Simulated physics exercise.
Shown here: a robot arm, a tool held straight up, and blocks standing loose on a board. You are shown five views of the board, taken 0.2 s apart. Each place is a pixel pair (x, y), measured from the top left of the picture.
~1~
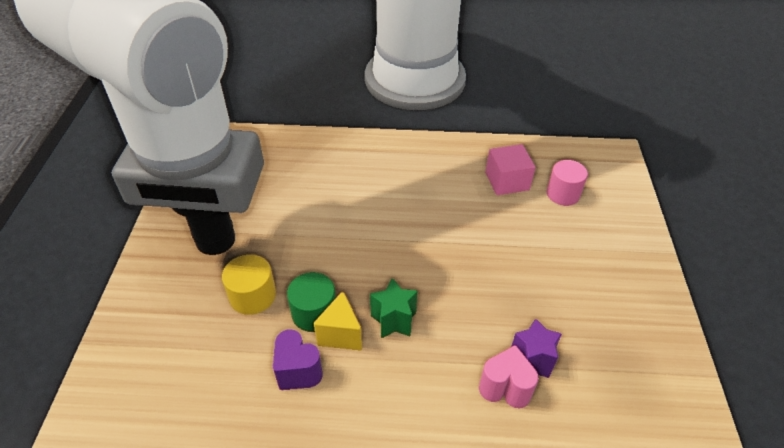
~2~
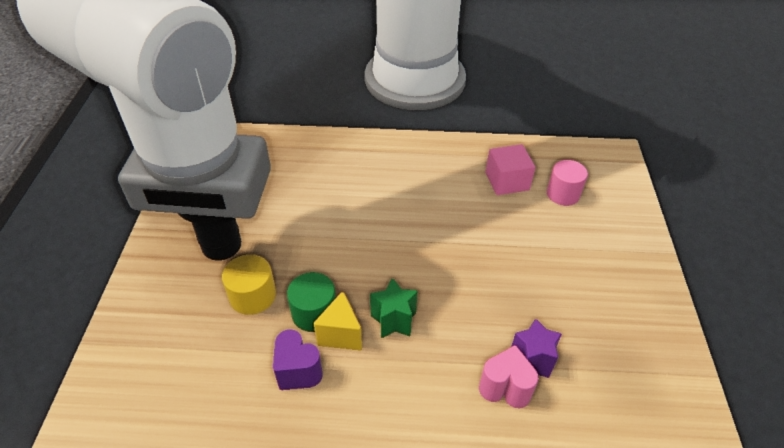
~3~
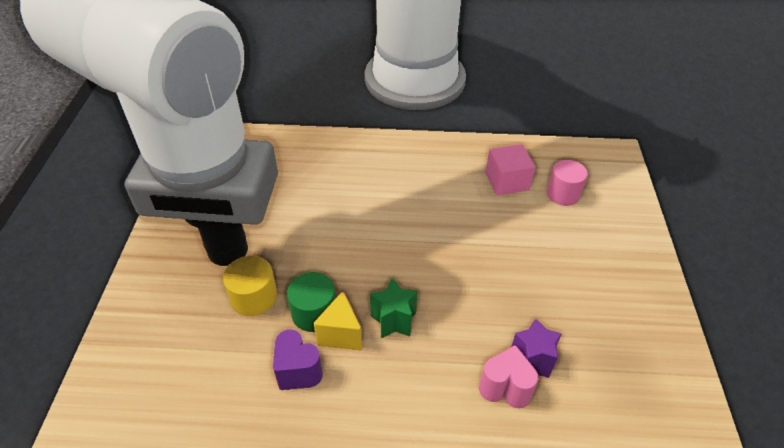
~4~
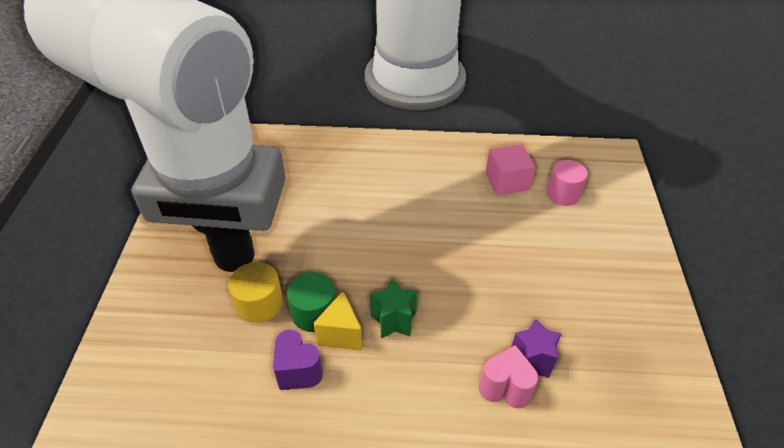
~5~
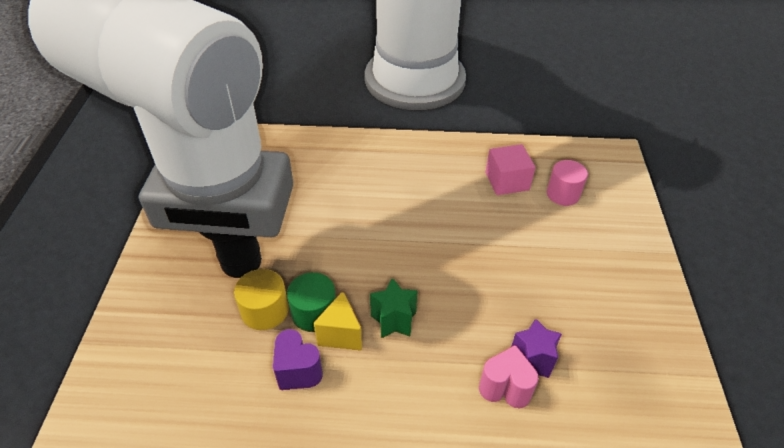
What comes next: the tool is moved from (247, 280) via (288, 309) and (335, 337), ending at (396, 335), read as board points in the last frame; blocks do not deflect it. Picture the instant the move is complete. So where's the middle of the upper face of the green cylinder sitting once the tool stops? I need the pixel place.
My prediction: (435, 338).
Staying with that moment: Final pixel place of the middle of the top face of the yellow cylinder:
Its top middle is near (289, 345).
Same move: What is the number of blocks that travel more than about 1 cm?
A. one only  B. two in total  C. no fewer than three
C.
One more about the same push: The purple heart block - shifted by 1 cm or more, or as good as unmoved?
Answer: Moved.
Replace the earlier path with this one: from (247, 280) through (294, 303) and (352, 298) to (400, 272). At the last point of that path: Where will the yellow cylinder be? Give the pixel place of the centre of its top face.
Put as a pixel place, it's (278, 320).
The first path, step by step. One third of the way, tool (285, 293); yellow cylinder (280, 327); purple heart block (297, 369), turned 20° anticlockwise; green cylinder (325, 300); yellow triangular piece (358, 319), turned 15° clockwise.
Two thirds of the way, tool (335, 322); yellow cylinder (289, 345); purple heart block (294, 385), turned 60° anticlockwise; green cylinder (378, 330); yellow triangular piece (416, 343), turned 15° anticlockwise; green star block (412, 298), turned 55° anticlockwise.
At the end, tool (396, 319); yellow cylinder (289, 345); purple heart block (294, 385), turned 60° anticlockwise; green cylinder (435, 338); yellow triangular piece (464, 367); green star block (435, 292), turned 125° anticlockwise.
